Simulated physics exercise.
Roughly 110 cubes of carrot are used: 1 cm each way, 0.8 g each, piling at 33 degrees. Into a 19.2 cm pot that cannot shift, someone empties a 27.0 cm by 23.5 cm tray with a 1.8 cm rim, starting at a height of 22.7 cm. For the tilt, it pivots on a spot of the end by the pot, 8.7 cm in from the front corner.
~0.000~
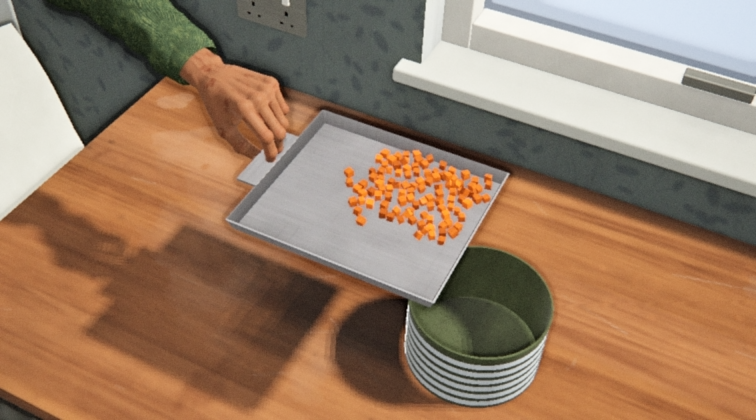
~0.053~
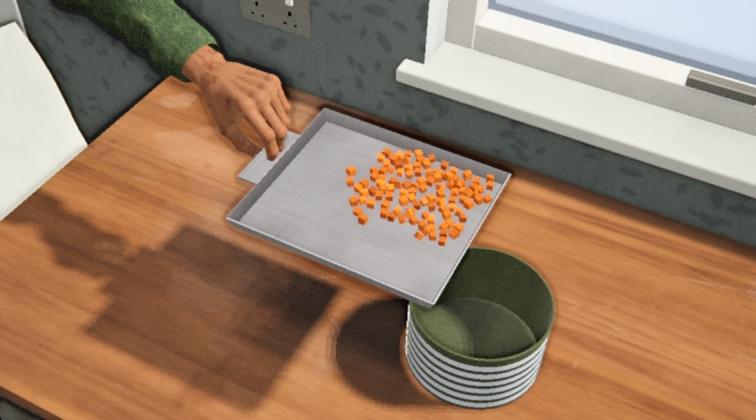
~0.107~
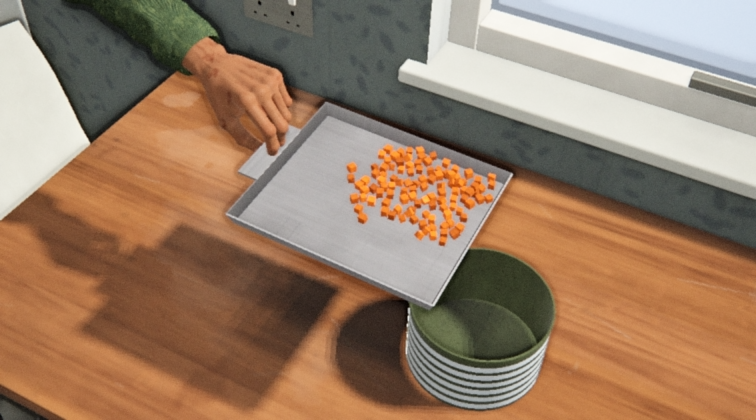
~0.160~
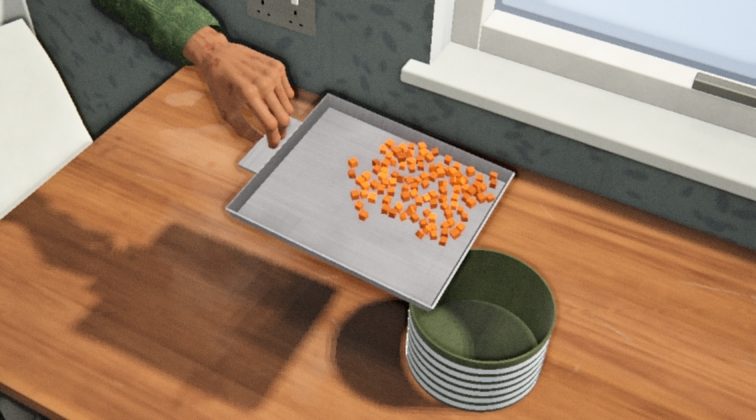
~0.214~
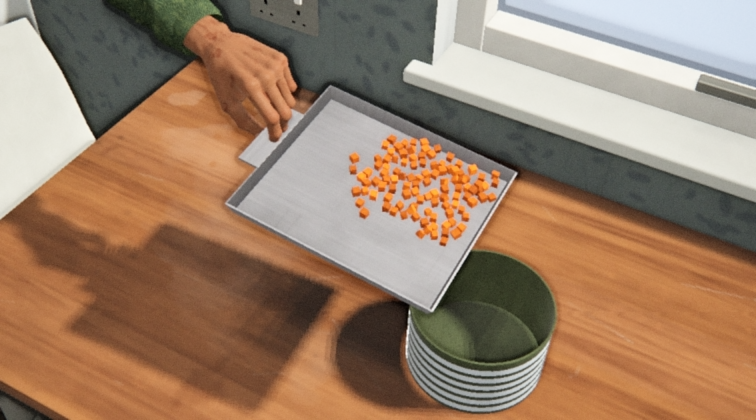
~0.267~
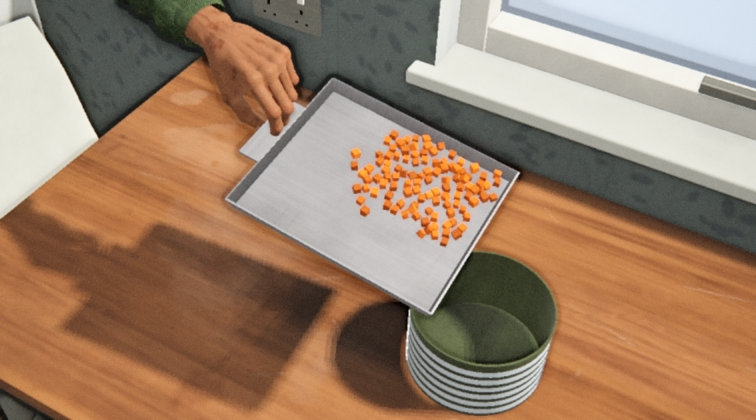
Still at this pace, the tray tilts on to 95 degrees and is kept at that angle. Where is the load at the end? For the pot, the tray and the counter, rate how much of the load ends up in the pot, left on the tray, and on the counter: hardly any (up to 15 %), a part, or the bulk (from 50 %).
Pot: A part; tray: Hardly any; counter: The bulk.
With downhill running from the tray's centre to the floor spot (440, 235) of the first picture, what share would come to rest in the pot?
Estimate: Near 70 per cent.
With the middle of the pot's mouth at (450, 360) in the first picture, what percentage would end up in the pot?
Some 100 per cent.
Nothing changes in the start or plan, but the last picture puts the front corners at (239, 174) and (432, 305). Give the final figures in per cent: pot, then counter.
Final per cent - pot 85, counter 15.
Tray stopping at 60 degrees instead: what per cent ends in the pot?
It would be near 5 per cent.
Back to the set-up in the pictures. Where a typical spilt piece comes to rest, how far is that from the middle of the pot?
I'd say close to 18 centimetres.
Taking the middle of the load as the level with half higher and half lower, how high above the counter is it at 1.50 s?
Roughly 24 cm.
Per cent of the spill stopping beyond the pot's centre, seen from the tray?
Some 60 per cent of the spill lies beyond the centre.
After 1.01 s, tilt 50 degrees; the tray holds 100 %, the pot 0 %.
After 1.50 s, tilt 76 degrees; the tray holds 75 %, the pot 5 %.
After 2.06 s, tilt 95 degrees; the tray holds 0 %, the pot 30 %.
In the end, at 3.1 s, pot 30 %, tray 0 %, counter 75 %.
